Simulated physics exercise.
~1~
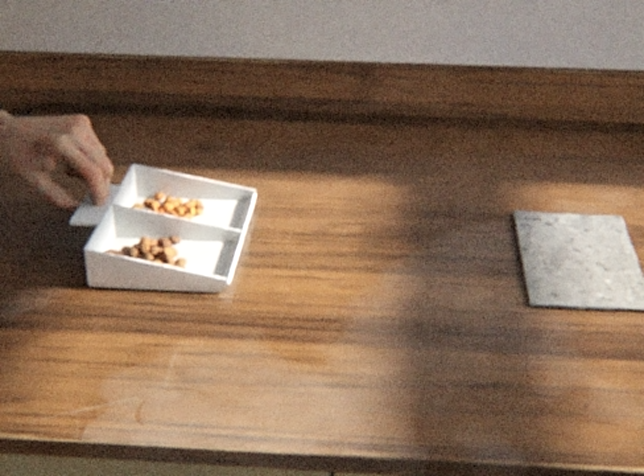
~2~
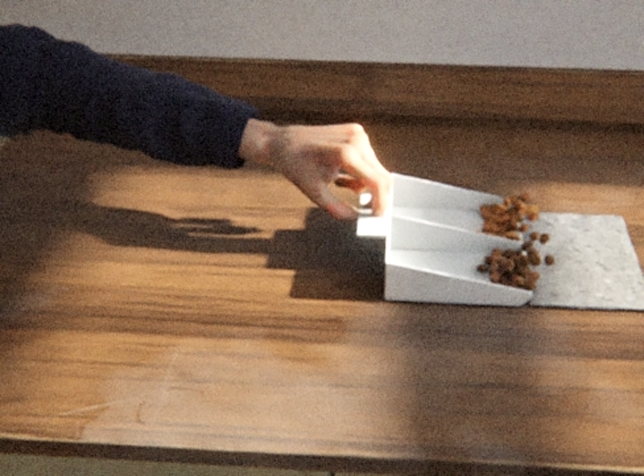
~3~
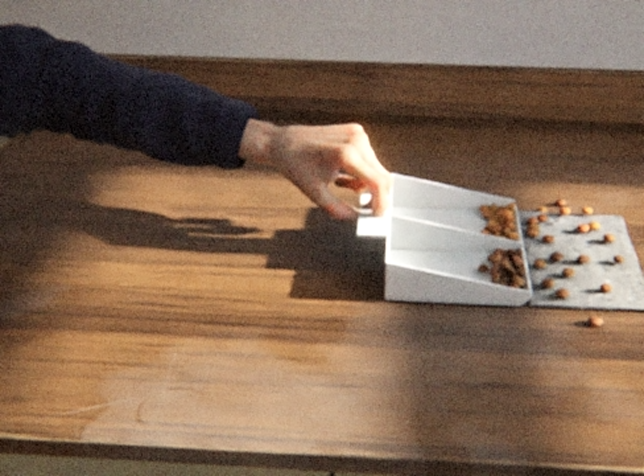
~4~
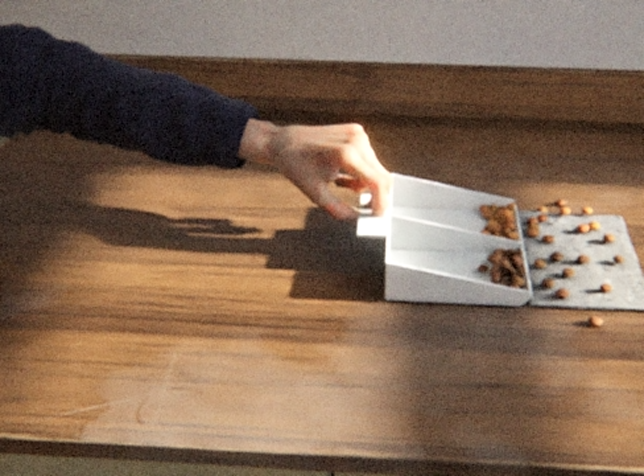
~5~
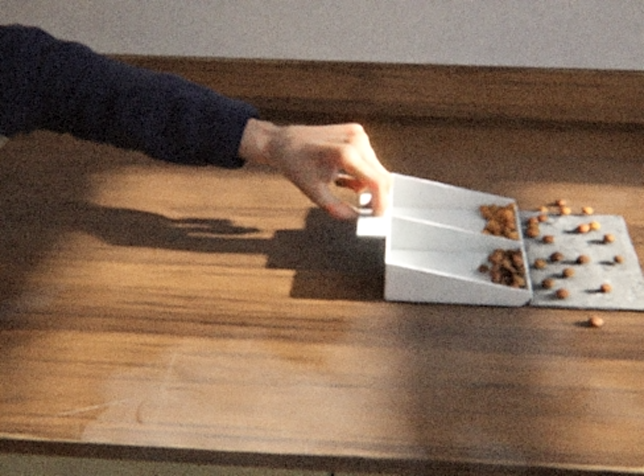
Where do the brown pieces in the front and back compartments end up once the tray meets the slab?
Both the front batch and the back batch send some pieces over the low edge of the tray, while the rest of each stays bunched inside near that edge.
A hand, later seen with a dark blue sleeve, holds the tab at the left end of a white divided tray on a brown wooden counter, viewed from slightly above by a still camera. Small brown nut-like pieces sit in the tray's two compartments, and a flat grey slab lies to the right. The hand pushes the tray right until it stops against the slab, the pieces sliding to its low front edge. Some from both compartments spill over and scatter across the slab, one resting on the wood nearer the viewer. The rest stay bunched inside, and the hand remains at the tab.
